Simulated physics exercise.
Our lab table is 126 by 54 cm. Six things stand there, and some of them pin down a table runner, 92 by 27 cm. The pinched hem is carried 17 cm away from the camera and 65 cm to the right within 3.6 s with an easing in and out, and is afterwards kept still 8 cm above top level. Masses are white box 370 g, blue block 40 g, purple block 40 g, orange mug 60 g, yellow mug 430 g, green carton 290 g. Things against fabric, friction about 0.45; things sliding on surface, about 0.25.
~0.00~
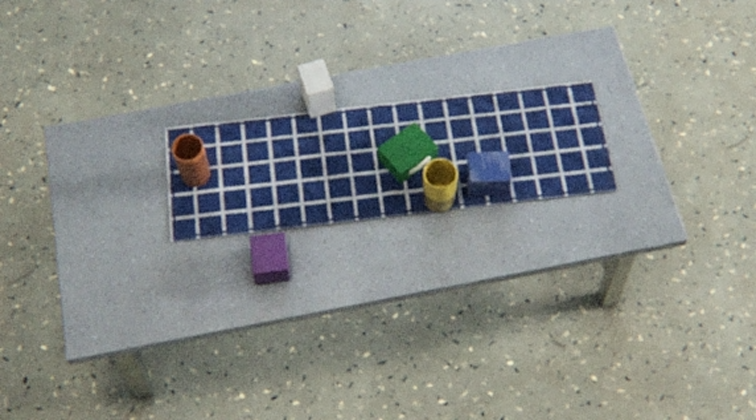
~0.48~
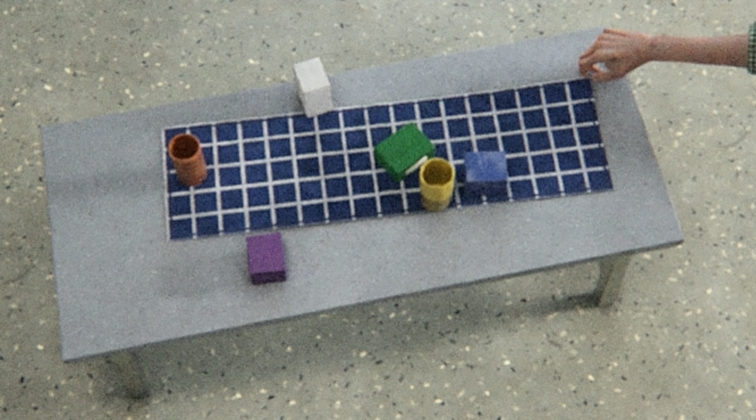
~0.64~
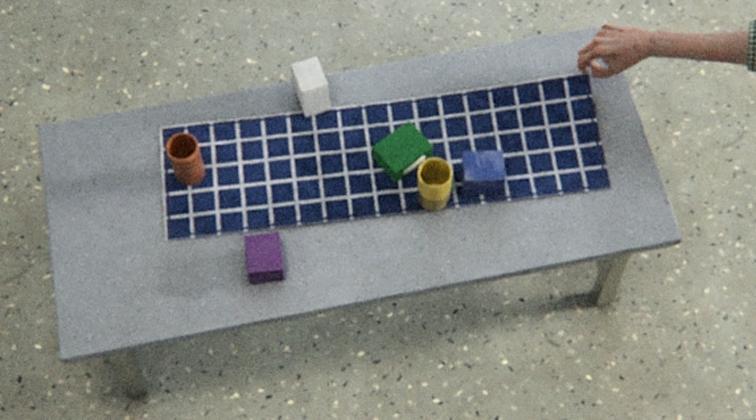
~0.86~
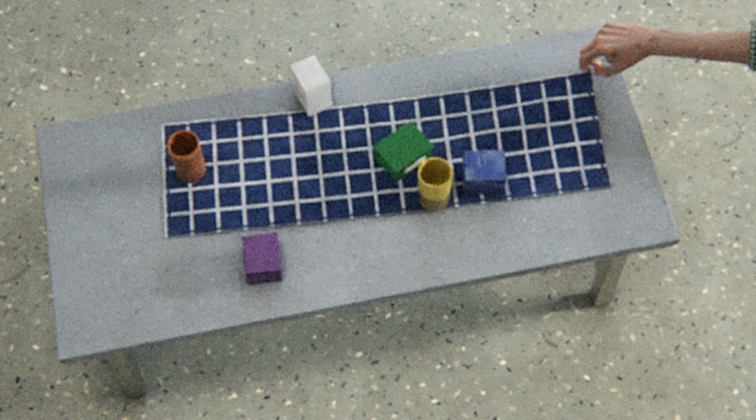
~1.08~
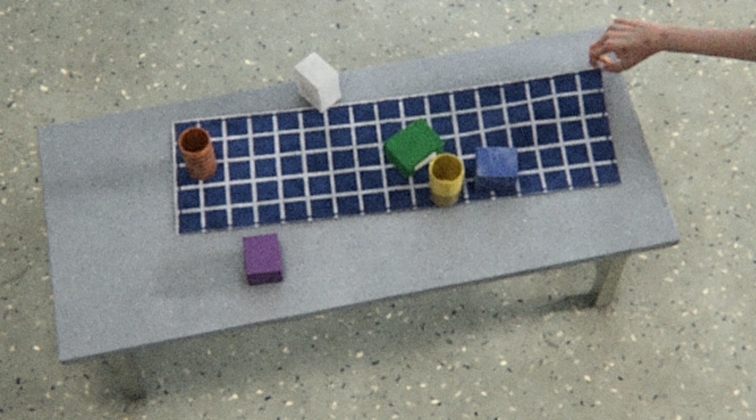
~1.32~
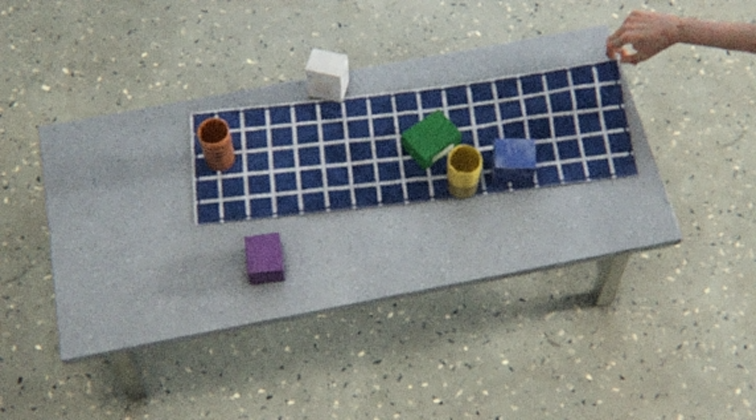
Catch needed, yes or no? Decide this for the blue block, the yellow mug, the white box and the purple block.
Catch needed: Blue block yes; yellow mug yes; white box yes; purple block no.
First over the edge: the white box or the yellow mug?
I'd say the white one goes first.
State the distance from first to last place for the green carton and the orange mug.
Green carton off the top, orange mug off the top.
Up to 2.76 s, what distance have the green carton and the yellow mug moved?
About: Green carton 45 cm, yellow mug 45 cm.
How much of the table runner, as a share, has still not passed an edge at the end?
About 0 per cent.
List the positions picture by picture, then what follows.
In the first frame, blue block (489, 167); yellow mug (440, 173); white box (315, 77); purple block (268, 253); table runner corners (171, 242) (165, 129) (591, 81) (617, 191).
In the second frame, table runner corners (168, 242) (162, 128); grip (589, 77).
In the third frame, table runner corners (166, 241) (160, 128); grip (588, 73).
In the fourth frame, green carton (403, 146); blue block (485, 165); white box (310, 74); table runner corners (165, 238) (162, 125); grip (590, 71).
In the fifth frame, green carton (414, 143); blue block (497, 162); white box (316, 70); table runner corners (177, 235) (172, 122); grip (599, 67).
In the sixth frame, blue block (515, 153); yellow mug (465, 160); white box (326, 63); purple block (263, 253); table runner corners (195, 225) (190, 113) (638, 175); grip (616, 59).
At 2.0 s, 85 % of the table runner is still over the top; blue block 24 cm off its start, yellow mug 24 cm off its start, white box on its side, 12 cm off its start.
At 2.8 s, 55 % of the table runner is still over the top; blue block 44 cm off its start, yellow mug 44 cm off its start, white box over the edge.
At 3.5 s, 0 % of the table runner is still over the top; yellow mug over the edge, blue block over the edge, white box over the edge.
At 4.2 s, 0 % of the table runner is still over the top; yellow mug over the edge, blue block over the edge, white box over the edge.
At 5.8 s, 0 % of the table runner is still over the top; yellow mug over the edge, blue block over the edge, white box over the edge, purple block 0 cm off its start at (263, 253).
